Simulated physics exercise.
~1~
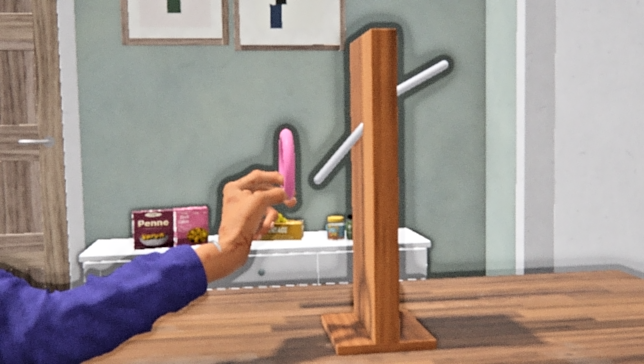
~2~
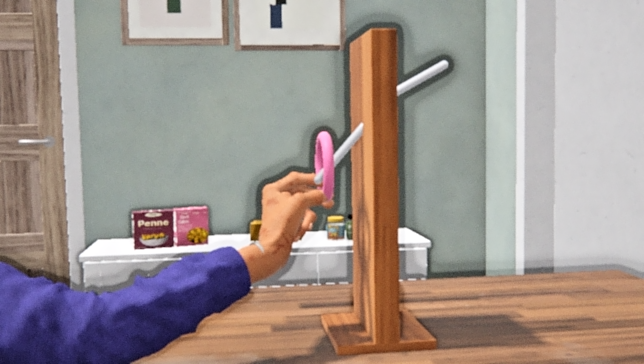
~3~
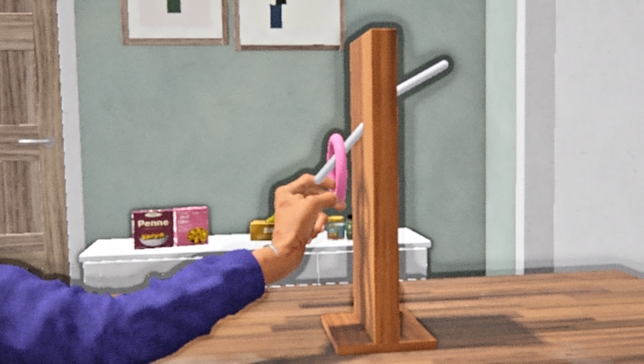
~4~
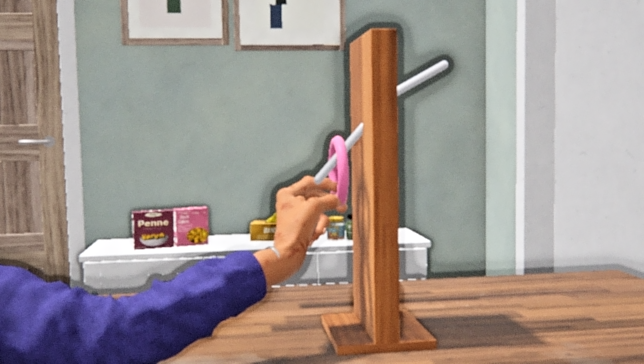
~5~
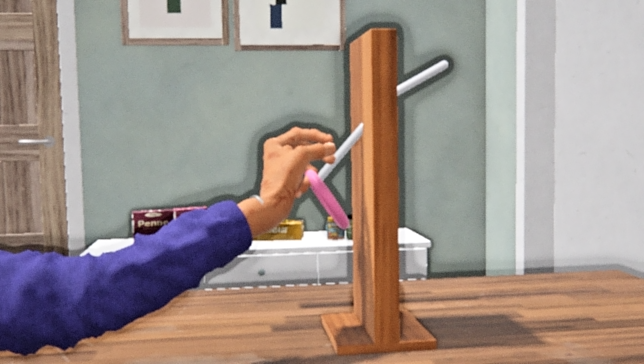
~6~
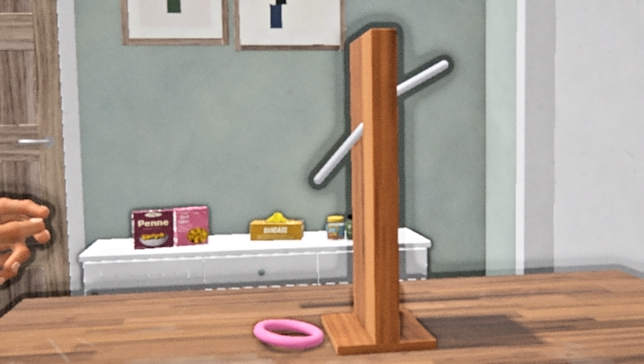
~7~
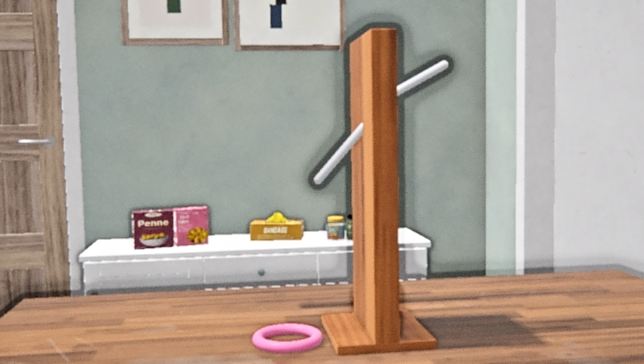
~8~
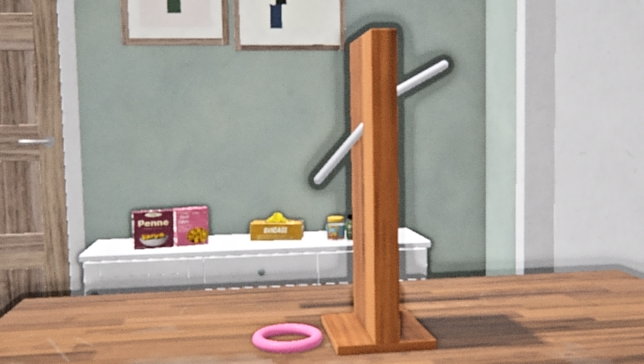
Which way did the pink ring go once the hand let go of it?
It went down, slipping off the slanted peg and ending up on the wooden tabletop.
